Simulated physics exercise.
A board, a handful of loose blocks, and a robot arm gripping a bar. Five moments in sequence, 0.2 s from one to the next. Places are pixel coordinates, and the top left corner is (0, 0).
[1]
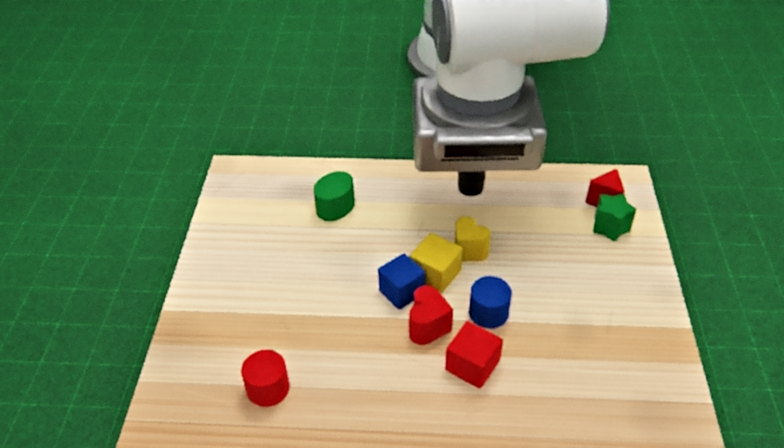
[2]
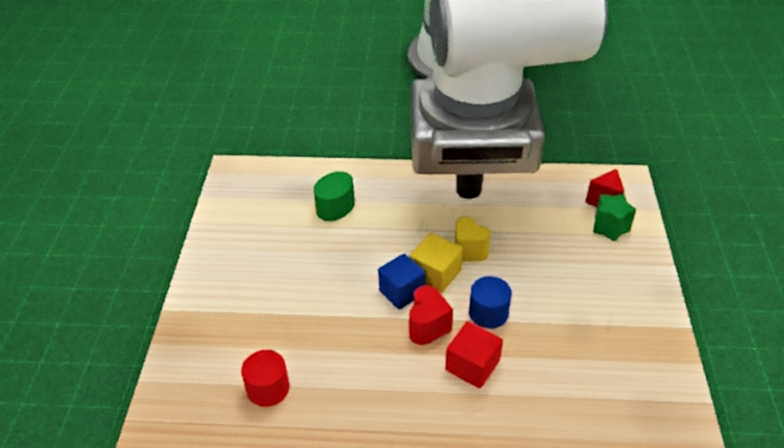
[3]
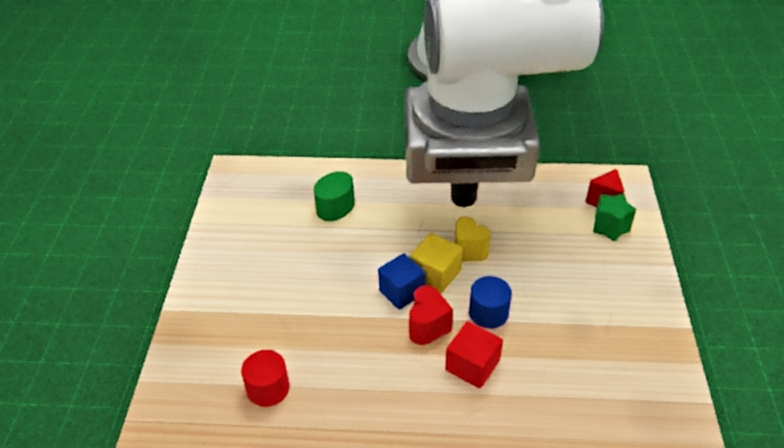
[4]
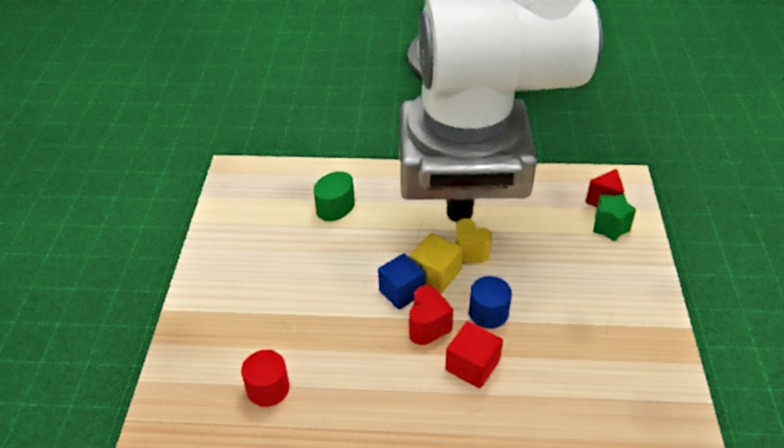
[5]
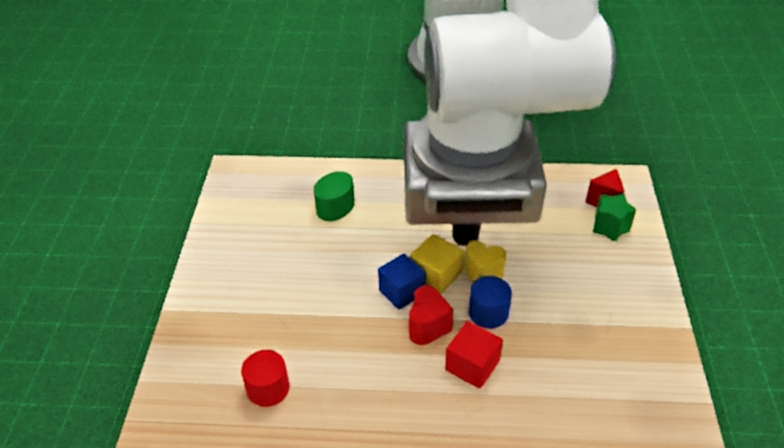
A white and grey robot arm reaches over a pale wooden board on a green gridded surface, seen from above by a still camera. Red, blue, yellow and green blocks lie scattered, with a cluster near the middle, a green one at upper left and a red cylinder at lower left. The arm's short black bar shifts slightly left and toward the viewer, then pushes the yellow heart a little nearer and right.
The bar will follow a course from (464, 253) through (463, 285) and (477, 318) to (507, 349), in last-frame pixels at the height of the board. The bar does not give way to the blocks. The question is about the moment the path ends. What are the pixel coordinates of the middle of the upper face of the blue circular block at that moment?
Its top centre is at about (549, 334).
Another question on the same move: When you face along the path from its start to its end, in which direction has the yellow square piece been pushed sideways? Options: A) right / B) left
Choice A: Right.
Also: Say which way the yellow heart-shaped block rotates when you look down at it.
Its spin: Anticlockwise.
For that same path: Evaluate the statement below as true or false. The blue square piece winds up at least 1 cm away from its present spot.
True.
One third of the way, bar at (464, 270); blue square piece at (392, 274), turned 25° clockwise; yellow square piece at (431, 268), turned 40° clockwise; yellow heart-shaped block at (495, 268), turned 80° anticlockwise; blue circular block at (497, 297).
Two thirds of the way, bar at (480, 304); blue square piece at (391, 274), turned 30° clockwise; yellow square piece at (431, 271), turned 50° clockwise; yellow heart-shaped block at (497, 279); blue circular block at (513, 314).
At the end, bar at (510, 333); blue square piece at (391, 274), turned 30° clockwise; yellow square piece at (431, 271), turned 50° clockwise; yellow heart-shaped block at (497, 279), turned 145° anticlockwise; blue circular block at (549, 334).
